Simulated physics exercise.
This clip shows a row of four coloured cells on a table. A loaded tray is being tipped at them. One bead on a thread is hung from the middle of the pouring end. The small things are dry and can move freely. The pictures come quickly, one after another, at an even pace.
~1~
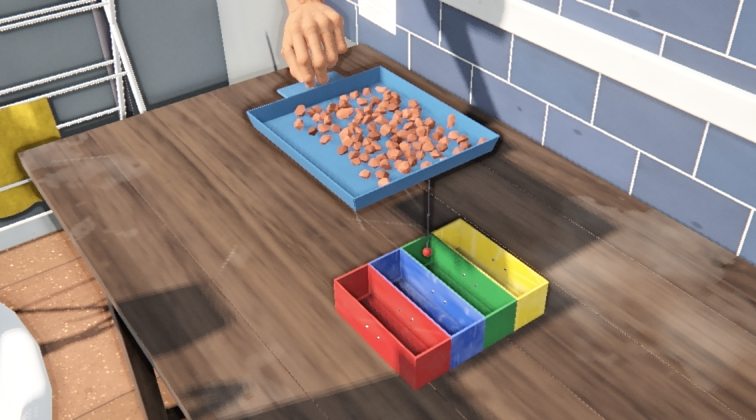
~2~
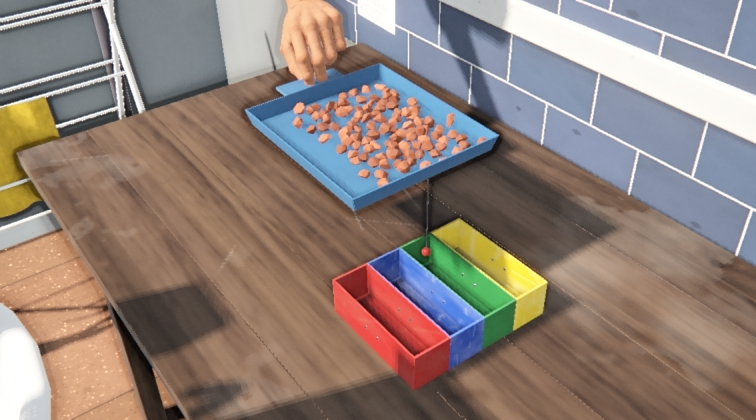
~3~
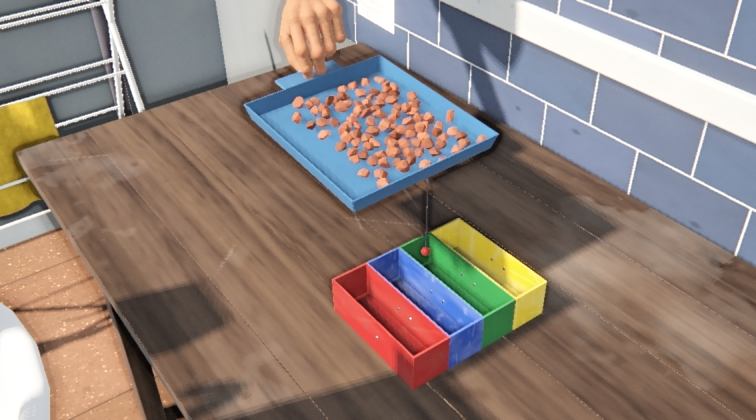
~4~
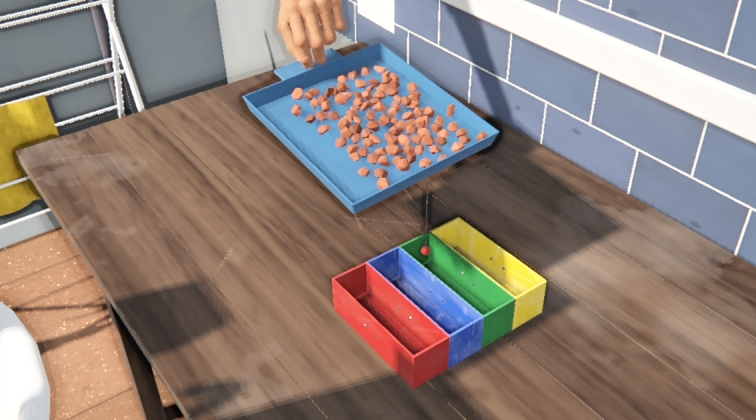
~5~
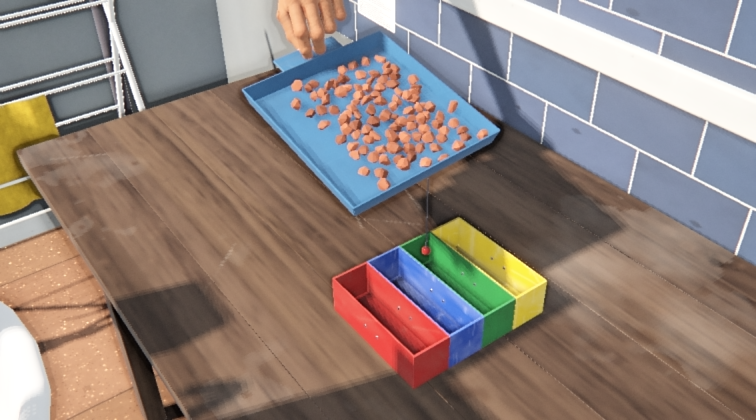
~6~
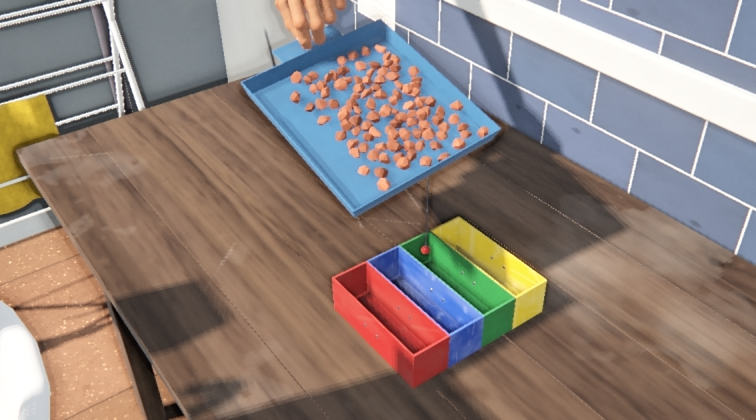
On a wooden table against a tiled wall, a hand gradually tilted a blue tray of small reddish lumps toward four coloured compartments, its near left corner dipping slightly while the lumps stayed scattered on it.
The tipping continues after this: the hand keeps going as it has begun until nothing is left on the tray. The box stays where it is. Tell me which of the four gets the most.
The red cell gets the most.
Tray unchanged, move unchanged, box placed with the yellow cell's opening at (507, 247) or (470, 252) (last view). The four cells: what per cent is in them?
Result: 50 % and 100 %.
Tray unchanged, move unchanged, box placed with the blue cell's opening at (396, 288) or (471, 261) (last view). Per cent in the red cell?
40, then 10 %.
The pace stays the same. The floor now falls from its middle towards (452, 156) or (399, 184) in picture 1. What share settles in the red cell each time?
First heading roughly 0 %, second roughly 40 %.
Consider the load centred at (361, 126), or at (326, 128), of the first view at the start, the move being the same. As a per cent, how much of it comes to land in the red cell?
You'd get near 60 percent first and near 50 percent next.
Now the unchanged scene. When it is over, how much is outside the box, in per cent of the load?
Close to 10 in a hundred.
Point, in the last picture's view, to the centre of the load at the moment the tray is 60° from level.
Near (386, 168).
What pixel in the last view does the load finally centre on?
Around (386, 322).
Soon after the last picture, tray tipped steeply; nearly all on the tray; a stray few falling or outside the box.
A little later, tray tipped right over; about a third on the tray; about a quarter in the red cell; a small part in the blue cell; a stray few in the green cell; about a quarter falling or outside the box.
Later still, tray tipped past a quarter turn; about two thirds in the red cell; about a quarter in the blue cell; a stray few in the green cell; a small part falling or outside the box.
At rest, tray tipped past a quarter turn; about two thirds in the red cell; about a quarter in the blue cell; a stray few in the green cell; none in the yellow cell; a small part outside the box.
